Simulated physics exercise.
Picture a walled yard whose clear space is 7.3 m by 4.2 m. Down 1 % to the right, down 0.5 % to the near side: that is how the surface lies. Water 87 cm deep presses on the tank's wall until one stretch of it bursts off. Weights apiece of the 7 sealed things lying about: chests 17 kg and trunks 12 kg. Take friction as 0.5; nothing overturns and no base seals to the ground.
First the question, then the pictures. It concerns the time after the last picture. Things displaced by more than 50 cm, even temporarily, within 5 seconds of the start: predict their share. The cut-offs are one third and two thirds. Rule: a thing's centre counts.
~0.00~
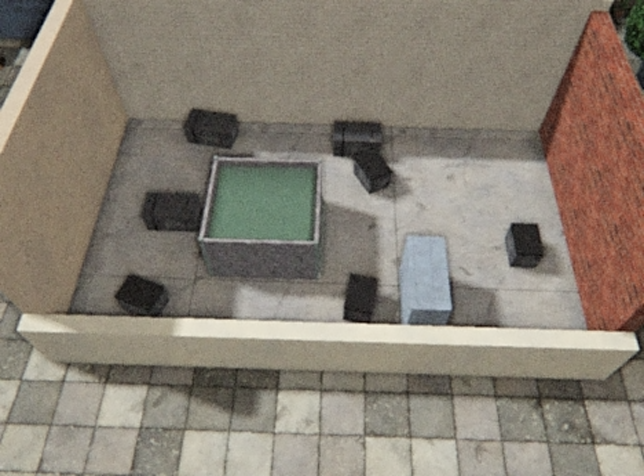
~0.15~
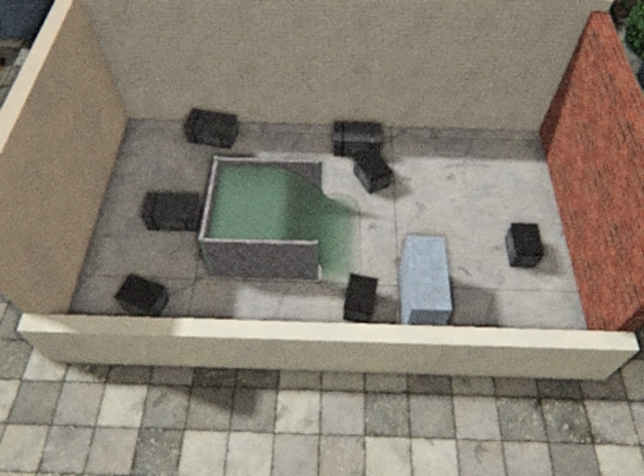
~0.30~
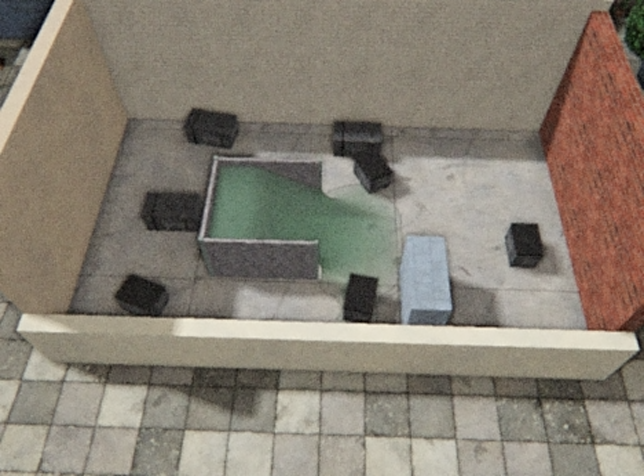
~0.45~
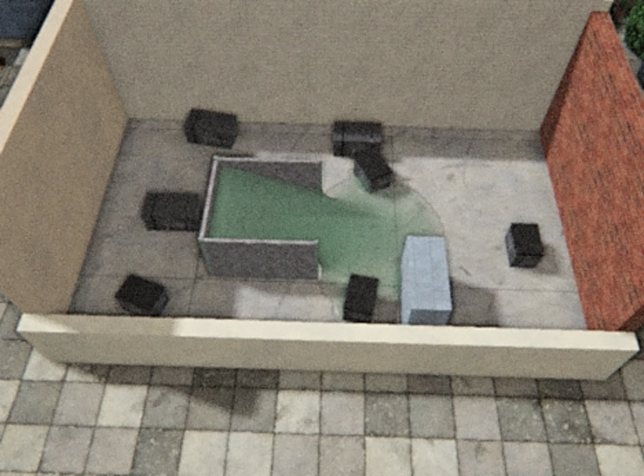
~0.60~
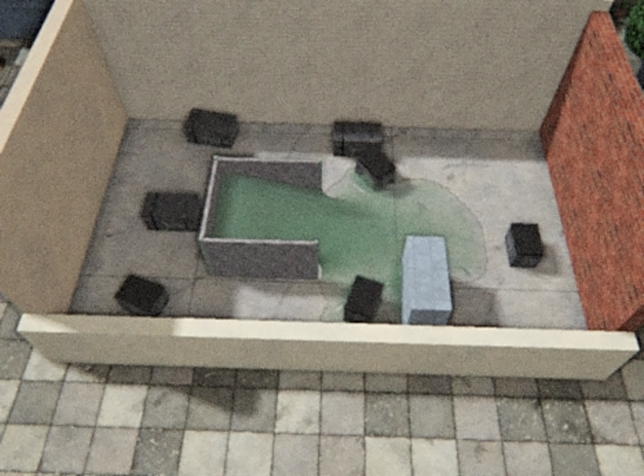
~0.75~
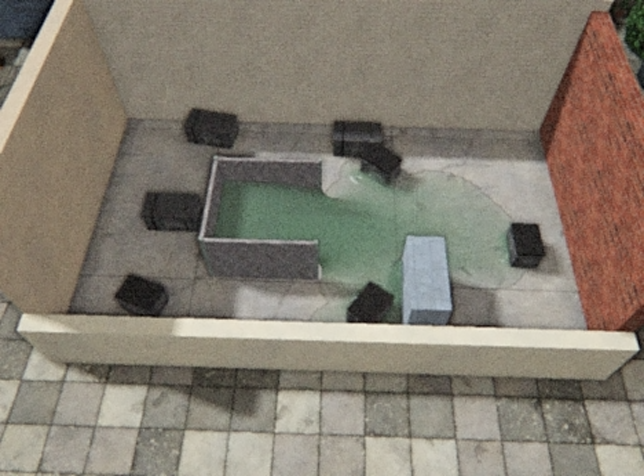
The tally will land in the middle bracket.
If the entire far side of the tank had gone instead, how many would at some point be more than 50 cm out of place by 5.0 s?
So the tally would be 6.
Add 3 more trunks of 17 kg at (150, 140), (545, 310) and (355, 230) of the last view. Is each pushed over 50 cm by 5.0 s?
In that order: Less, past it, over.
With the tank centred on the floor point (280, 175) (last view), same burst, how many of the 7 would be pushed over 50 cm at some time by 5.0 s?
In that case the number is 3.
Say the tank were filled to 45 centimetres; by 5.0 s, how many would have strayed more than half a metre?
Then it comes to 1.
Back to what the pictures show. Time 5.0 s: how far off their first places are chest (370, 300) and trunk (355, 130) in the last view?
The first is off by 300 cm, the second by 140 cm.
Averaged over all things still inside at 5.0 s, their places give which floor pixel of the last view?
They average out to somewhere around (249, 225).
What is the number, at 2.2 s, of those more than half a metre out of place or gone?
I count 3 of them.
After 1.1 s 2 of 7 are over 50 cm from their spots; 0 afloat.
After 2.2 s 3 of 7 are over 50 cm from their spots; 1 afloat.
After 3.5 s 3 of 7 are over 50 cm from their spots; 2 afloat.
After 5.0 s 4 of 7 are over 50 cm from their spots, and 4 have been at some point; 1 afloat.
